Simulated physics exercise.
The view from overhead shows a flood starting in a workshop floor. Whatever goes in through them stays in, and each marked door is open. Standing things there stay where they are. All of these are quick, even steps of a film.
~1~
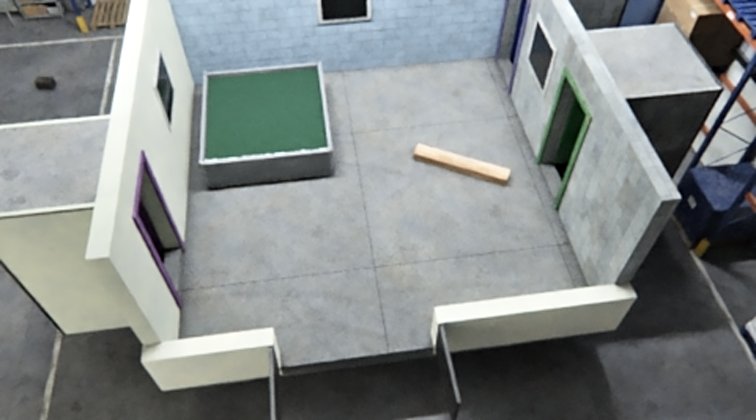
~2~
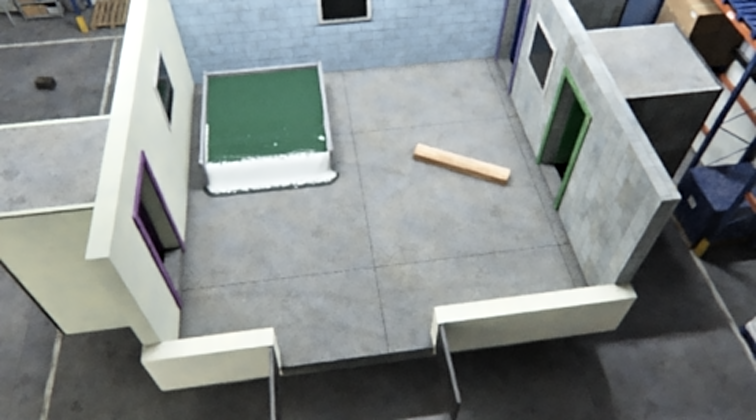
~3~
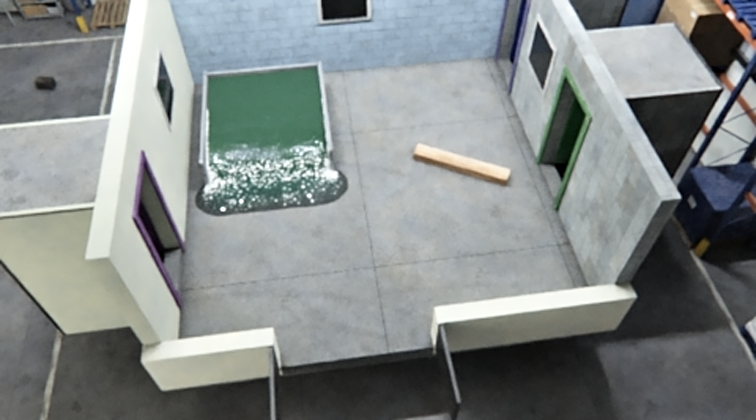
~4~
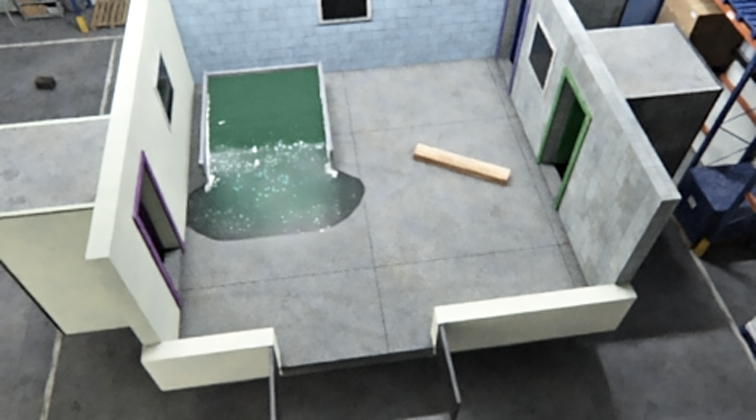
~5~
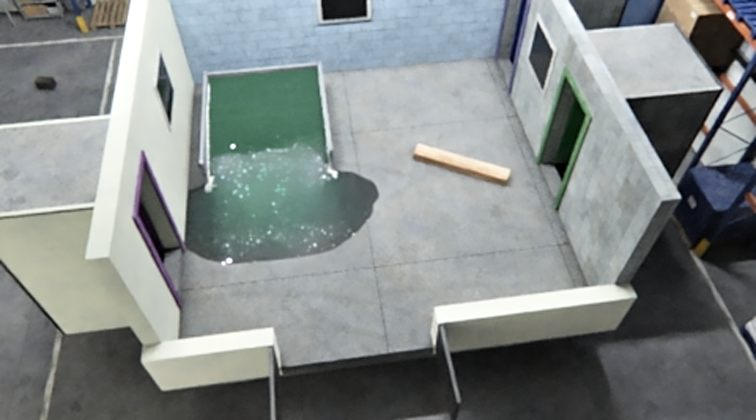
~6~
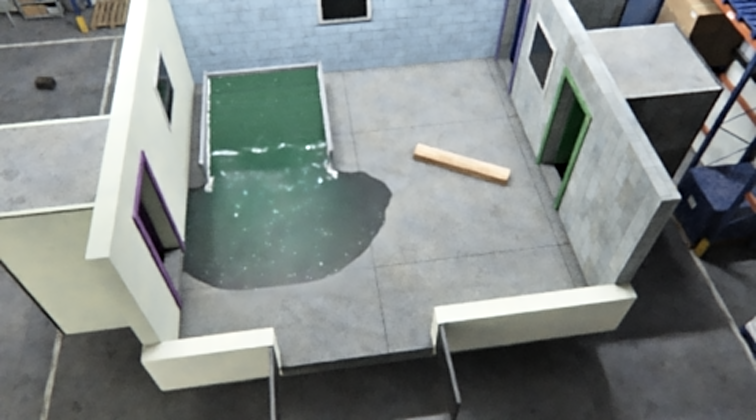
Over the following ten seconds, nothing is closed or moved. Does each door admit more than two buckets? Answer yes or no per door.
Answers: The purple door: No; the blue door: No; the green door: No.
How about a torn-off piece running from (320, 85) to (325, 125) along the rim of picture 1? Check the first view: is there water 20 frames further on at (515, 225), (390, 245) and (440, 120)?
Submerged, bone-dry, submerged.
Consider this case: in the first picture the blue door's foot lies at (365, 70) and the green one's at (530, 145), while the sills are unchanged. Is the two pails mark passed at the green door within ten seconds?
Well, in that case the green door comes up short.
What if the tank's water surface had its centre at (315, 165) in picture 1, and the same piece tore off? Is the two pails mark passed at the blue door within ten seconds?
Then: The blue one stays under.
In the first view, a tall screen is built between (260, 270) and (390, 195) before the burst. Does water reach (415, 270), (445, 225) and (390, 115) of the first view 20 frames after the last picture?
Submerged, spared, then submerged.
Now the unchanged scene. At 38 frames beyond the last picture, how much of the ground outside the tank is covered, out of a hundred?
By my count, 55 percent.
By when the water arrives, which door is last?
From what the pictures show, it's the blue-painted one.
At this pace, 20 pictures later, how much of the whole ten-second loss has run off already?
I'd estimate close to 50 per cent.
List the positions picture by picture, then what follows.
The open tank at (265, 113) is whole and still, in the first picture.
Water pours out at (270, 172) and has run to (334, 177), in the second picture.
The front is at (342, 187), out from the gap at (270, 173), in the third picture.
Water pours out at (270, 174) and has run to (187, 214), in the fourth picture.
The front is at (185, 241), out from the gap at (270, 173), in the fifth picture.
Water pours out at (270, 174) and has run to (330, 270), in the sixth picture.
A moment on, water covers 35 % of the floor; the purple door wet at the sill, nothing in, the blue door not reached, the green door not reached.
Next, water covers 40 % of the floor; the purple door wet at the sill, nothing in, the blue door not reached, the green door not reached.
Then, water covers 45 % of the floor; the purple door wet at the sill, nothing in, the blue door not reached, the green door not reached.
Later, water covers 55 % of the floor; the purple door under two buckets in, the blue door not reached, the green door wet at the sill, nothing in.
In the end, water covers 85 % of the floor; the purple door under two buckets in, the blue door wet at the sill, nothing in, the green door under two buckets in.
